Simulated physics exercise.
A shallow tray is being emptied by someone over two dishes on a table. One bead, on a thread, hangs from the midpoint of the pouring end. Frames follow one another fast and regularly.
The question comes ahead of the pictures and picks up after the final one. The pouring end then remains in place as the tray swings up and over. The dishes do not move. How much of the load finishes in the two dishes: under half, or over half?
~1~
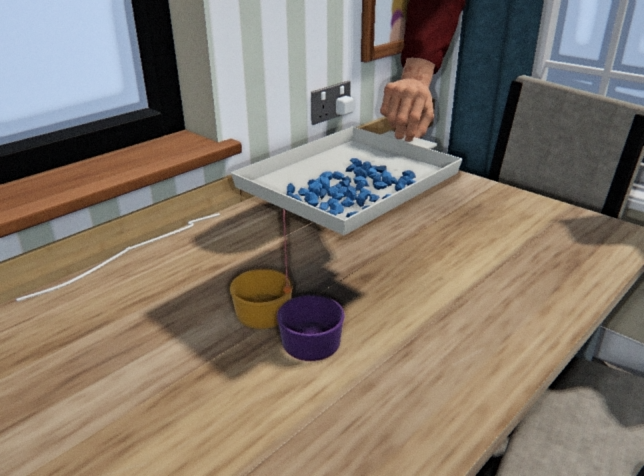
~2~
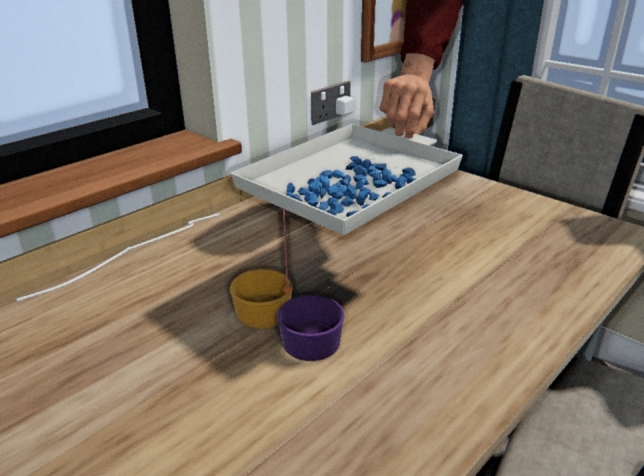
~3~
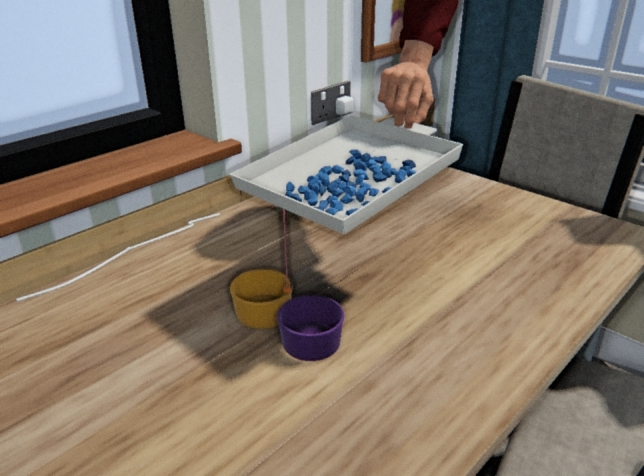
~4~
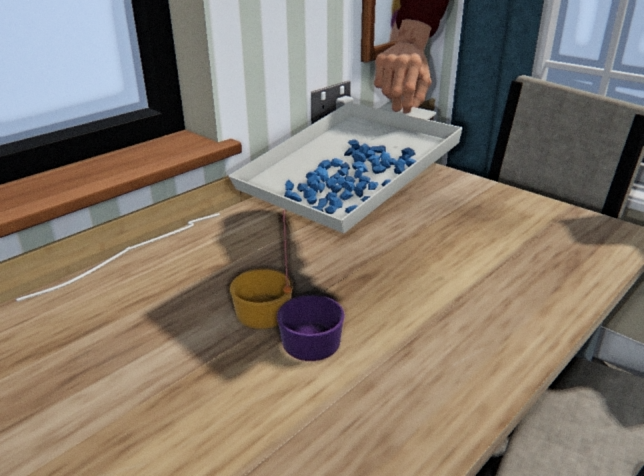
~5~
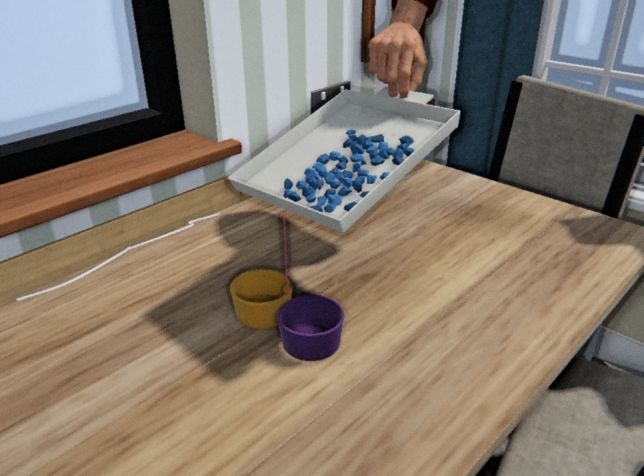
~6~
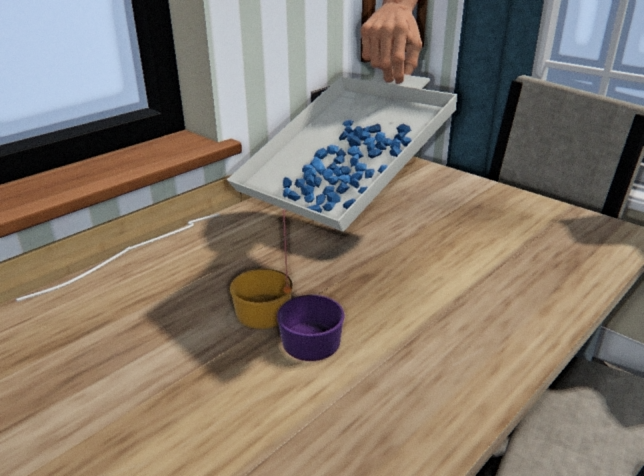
The catch is going to fall below what is lost.
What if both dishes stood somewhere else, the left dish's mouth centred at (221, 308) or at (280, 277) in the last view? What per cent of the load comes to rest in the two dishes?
About 60% on the first try and 0% on the second.
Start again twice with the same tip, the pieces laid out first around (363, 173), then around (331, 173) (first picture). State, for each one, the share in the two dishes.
The first start yields 20 per cent, the second 20 per cent.
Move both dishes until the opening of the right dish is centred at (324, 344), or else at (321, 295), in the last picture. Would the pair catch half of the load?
First shift, a minority share; second shift, a minority share.
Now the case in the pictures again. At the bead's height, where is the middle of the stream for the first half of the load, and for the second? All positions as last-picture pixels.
About (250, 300) to begin with, then about (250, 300).
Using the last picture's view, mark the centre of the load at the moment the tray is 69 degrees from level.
The load is centred about (285, 188).
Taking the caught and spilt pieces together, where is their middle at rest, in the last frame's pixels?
Resting centre, last frame: Roughly (227, 334).
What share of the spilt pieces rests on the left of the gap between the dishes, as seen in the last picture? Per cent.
Share on the left: Near 90 %.
Soon, tray tipped steeply; all on the tray.
A while on, tray tipped past a quarter turn; about a third on the tray; about a third outside both; about a third in the air.
Towards the end, tray tipped past a quarter turn; a small part in the left dish; most outside both.
Finally, tray tipped past a quarter turn; none in the right dish; a small part in the left dish; most outside both.
